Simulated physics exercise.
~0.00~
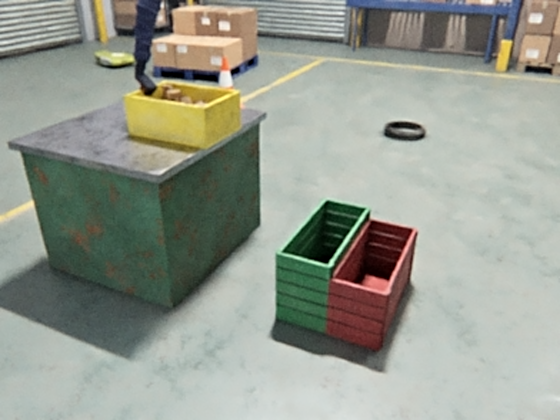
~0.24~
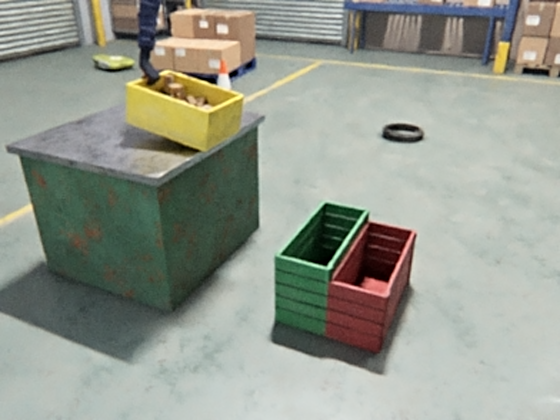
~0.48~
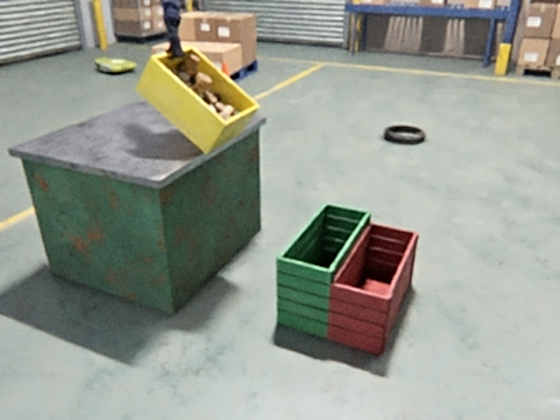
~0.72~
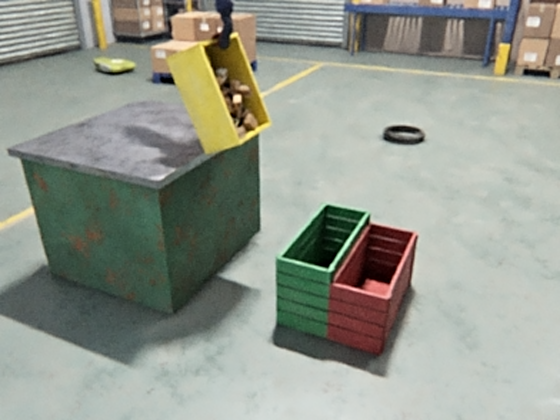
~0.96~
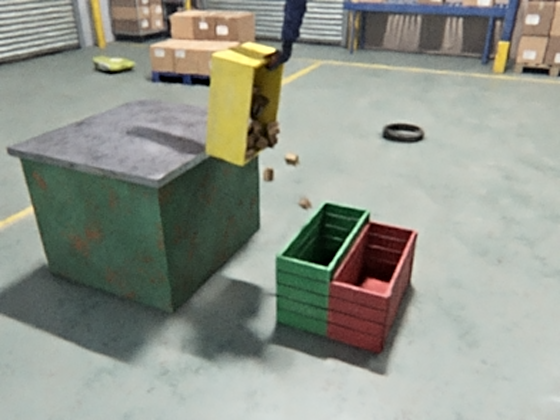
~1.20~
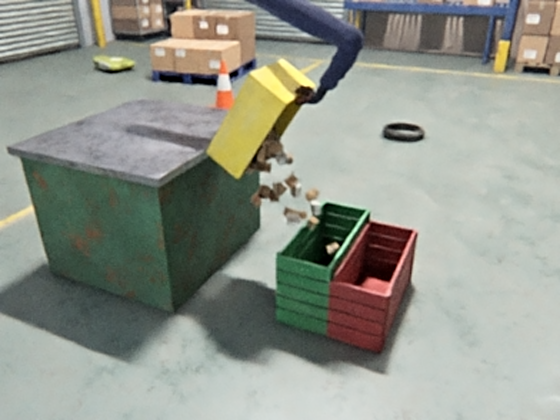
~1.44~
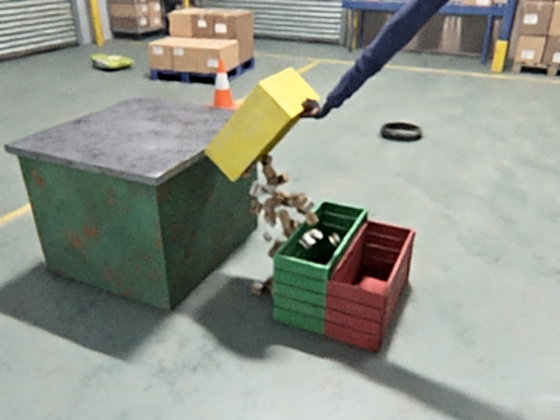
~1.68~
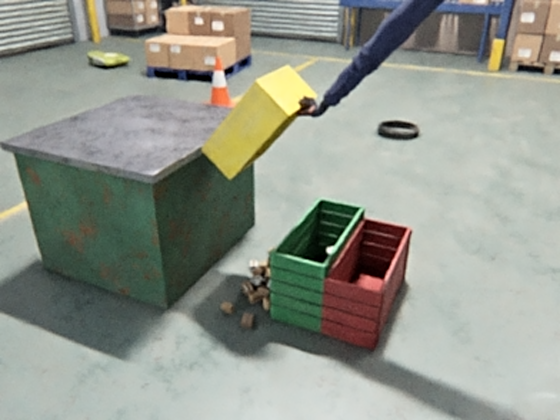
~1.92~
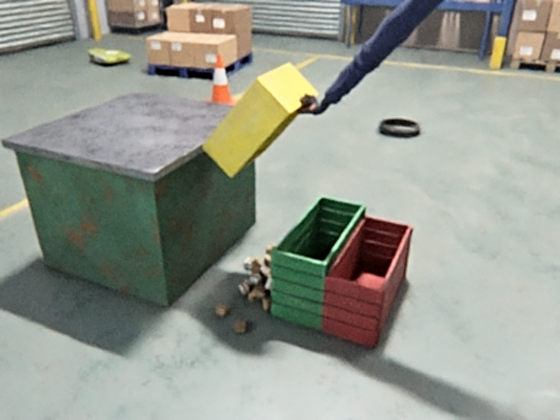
A dark-sleeved arm reaches over a rusty green bench with a grey top in a warehouse, seen from above by a slightly swaying camera. A yellow tote of small brown parcels sits on the bench's right edge, with an open green box and a red bin side by side on the floor to the right. The arm tips the tote rightward over the edge, and a few parcels drop before the rest tumble out in a stream. Some land in the green box, but most pile on the floor between it and the bench. The tote stays upturned, and the red bin remains empty.
